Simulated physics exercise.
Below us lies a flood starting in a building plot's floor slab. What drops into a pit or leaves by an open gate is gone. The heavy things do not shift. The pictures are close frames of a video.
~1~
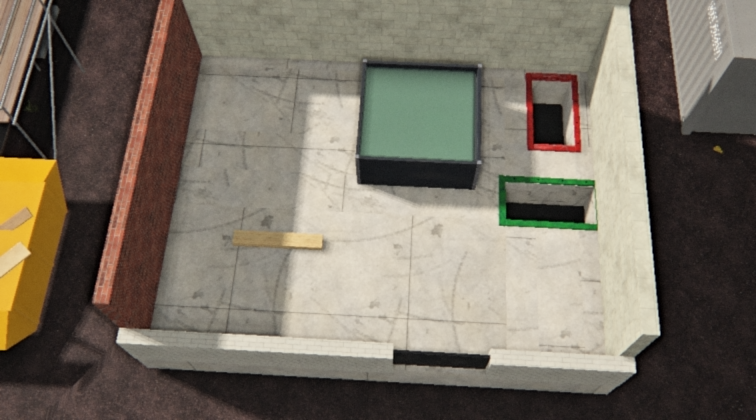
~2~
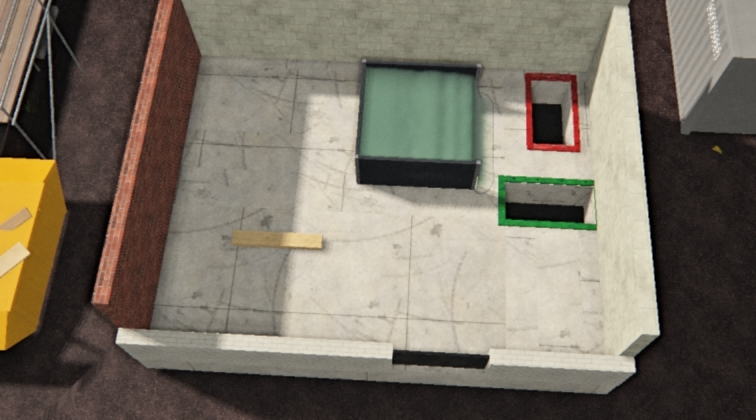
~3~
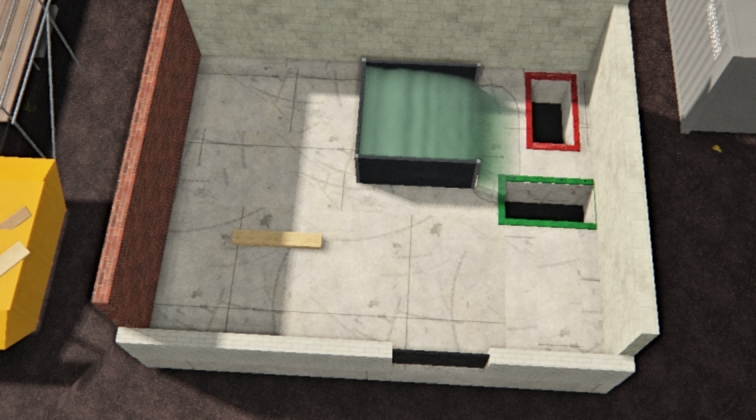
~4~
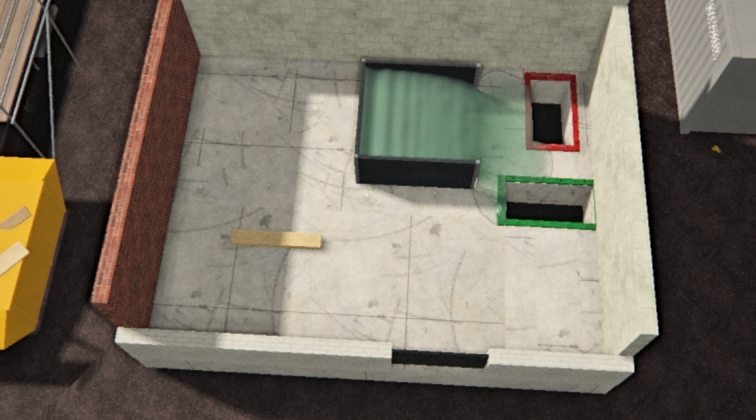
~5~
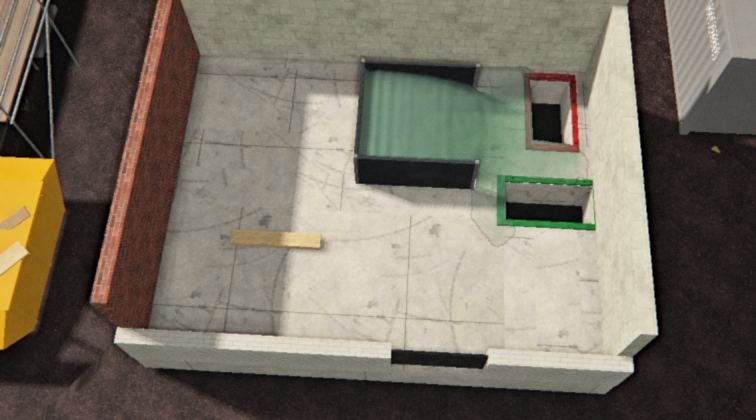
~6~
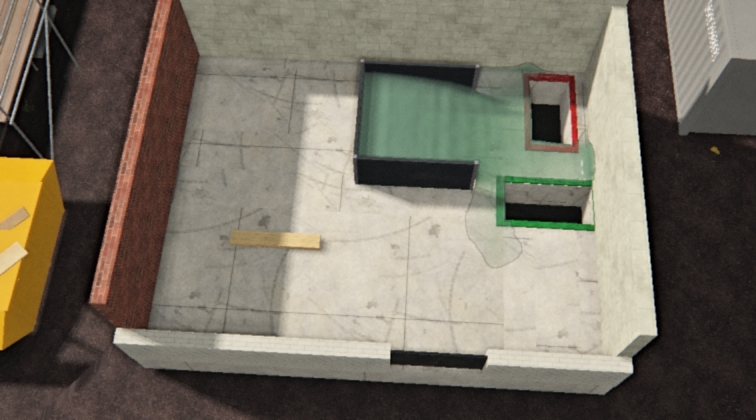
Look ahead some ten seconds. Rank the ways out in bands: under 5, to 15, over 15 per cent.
One by one: The gate takes not even 5 %; the green pit takes above 15 %; the red pit takes above 15 %.
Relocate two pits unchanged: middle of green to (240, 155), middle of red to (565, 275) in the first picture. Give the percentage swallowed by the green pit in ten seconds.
In per cent: Green 4.
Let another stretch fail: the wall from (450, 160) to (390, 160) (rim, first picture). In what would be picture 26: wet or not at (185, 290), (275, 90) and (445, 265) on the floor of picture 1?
As listed: Awash, clear, wet.
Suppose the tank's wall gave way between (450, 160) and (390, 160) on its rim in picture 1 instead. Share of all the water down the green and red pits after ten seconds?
Roughly, in per cent: Green 20, red 0.
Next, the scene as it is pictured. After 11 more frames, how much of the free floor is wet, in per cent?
Some 15 per cent.
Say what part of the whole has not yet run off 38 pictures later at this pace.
About 20 per cent.
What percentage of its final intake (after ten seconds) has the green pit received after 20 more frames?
Roughly 85 per cent.
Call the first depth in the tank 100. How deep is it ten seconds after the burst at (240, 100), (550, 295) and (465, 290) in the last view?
In that order: 2, 2 and 2 per cent.
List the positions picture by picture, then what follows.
Still water in the water tank at (420, 113), in the first frame.
Water pours out at (474, 131) and has run to (478, 191), in the second frame.
Water pours out at (473, 132) and has run to (498, 200), in the third frame.
The front is at (501, 218), out from the gap at (472, 134), in the fourth frame.
The front is at (583, 169), out from the gap at (472, 134), in the fifth frame.
Water pours out at (471, 135) and has run to (500, 261), in the sixth frame.
A moment on, water covers 15 % of the floor; the gate 0 %, the green pit 9 %, the red pit 18 %.
Next, water covers 15 % of the floor; the gate 0 %, the green pit 17 %, the red pit 33 %.
Then, water covers 15 % of the floor; the gate 0 %, the green pit 24 %, the red pit 45 %.
Later, water covers 20 % of the floor; the gate 0 %, the green pit 27 %, the red pit 52 %.
In the end, water covers 30 % of the floor; the gate 0 %, the green pit 28 %, the red pit 54 %.
